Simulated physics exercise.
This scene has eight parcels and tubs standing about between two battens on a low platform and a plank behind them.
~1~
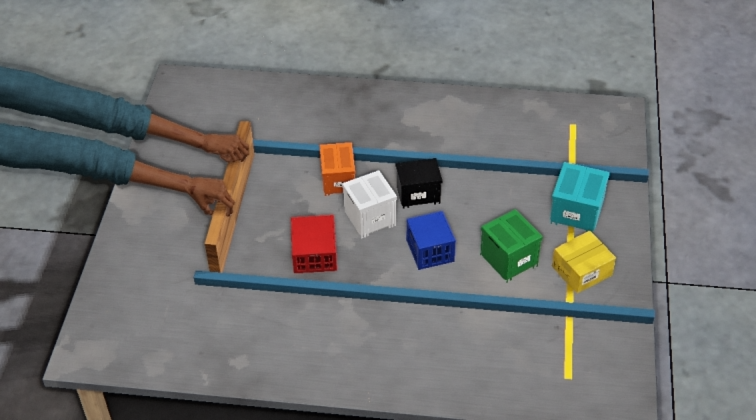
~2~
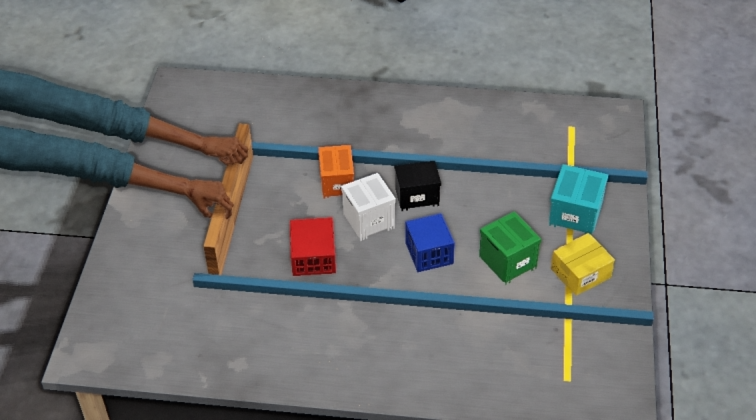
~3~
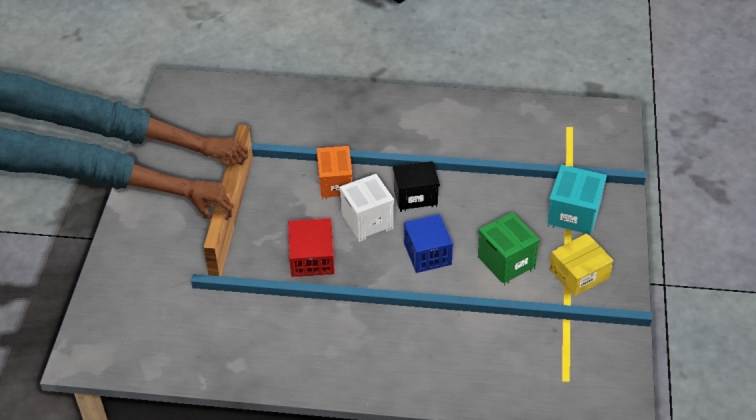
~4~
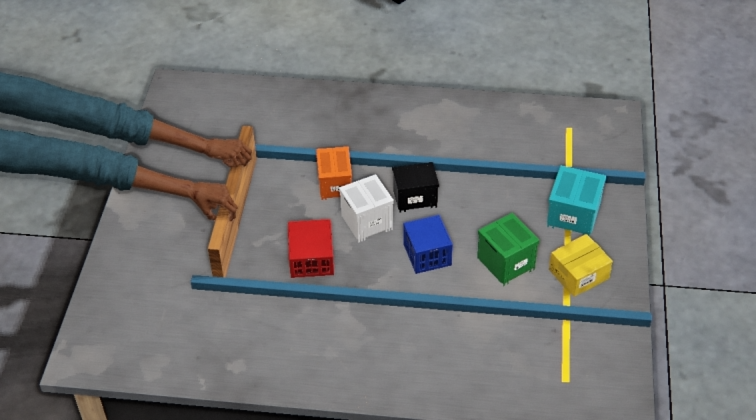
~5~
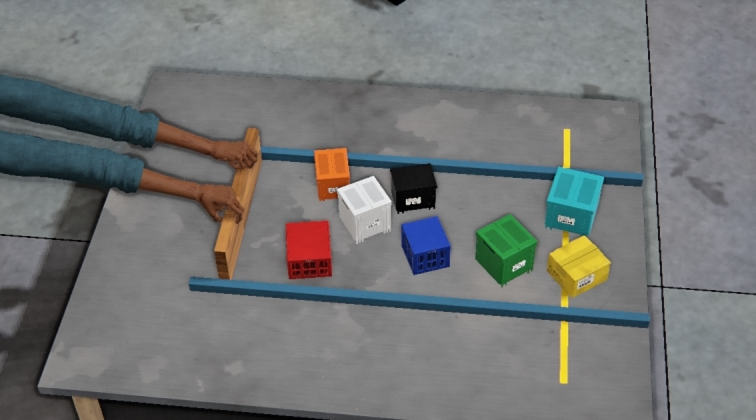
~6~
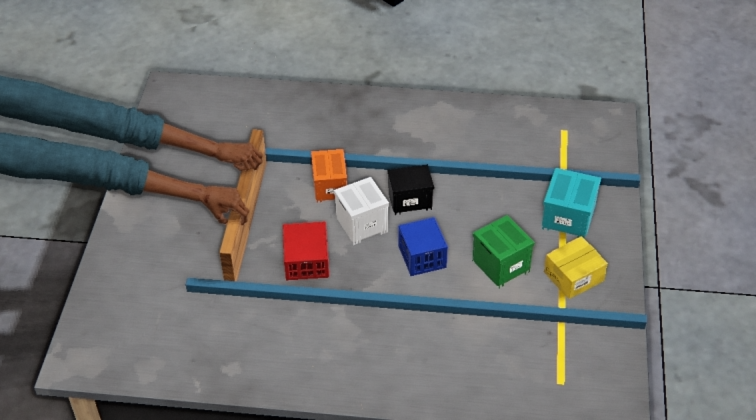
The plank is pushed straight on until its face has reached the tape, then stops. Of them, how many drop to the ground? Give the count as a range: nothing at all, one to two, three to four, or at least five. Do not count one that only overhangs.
The count is three to four.
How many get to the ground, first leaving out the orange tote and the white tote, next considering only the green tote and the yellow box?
First try 2, second try 1.
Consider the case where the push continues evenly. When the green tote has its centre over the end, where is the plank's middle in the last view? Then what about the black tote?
About (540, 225), and (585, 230) for the other.
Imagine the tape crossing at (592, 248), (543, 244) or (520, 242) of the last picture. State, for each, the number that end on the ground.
In that order 5, 3 and 1.
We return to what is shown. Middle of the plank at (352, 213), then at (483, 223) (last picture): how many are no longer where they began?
One spot: 4. Other spot: 8.
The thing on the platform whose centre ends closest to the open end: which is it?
Blue crate - nearest.
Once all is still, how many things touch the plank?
At rest, 3 are in contact.
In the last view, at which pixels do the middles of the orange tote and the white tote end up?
I'd put one at around (580, 196) and the other at around (589, 233).
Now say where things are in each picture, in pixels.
Yellow box (583, 262); turquoise tote (579, 198); green tote (510, 246); plank (231, 196); tape (571, 240), in the first picture.
Turquoise tote (578, 200); white tote (369, 207), in the second picture.
Green tote (508, 249); blue crate (428, 243), in the third picture.
Yellow box (580, 265); orange tote (334, 173), in the fourth picture.
Turquoise tote (574, 202); red crate (309, 250), in the fifth picture.
Yellow box (575, 267); turquoise tote (571, 203); green tote (502, 252); plank (244, 205); tape (563, 245), in the sixth picture.
Soon after, none off yet; yellow box at rest near (575, 267); turquoise tote at rest near (571, 203); green tote at rest near (502, 252).
Then, none off yet; yellow box moved a little near (583, 266); turquoise tote at rest near (571, 203); green tote moved about its own width near (531, 259).
Further on, none off yet; yellow box moved about its own width near (648, 271); turquoise tote moved about its own width near (606, 203); green tote moved well along near (604, 276).
By the end, the number that fall off is three or four; fallen, green tote, turquoise tote and yellow box.
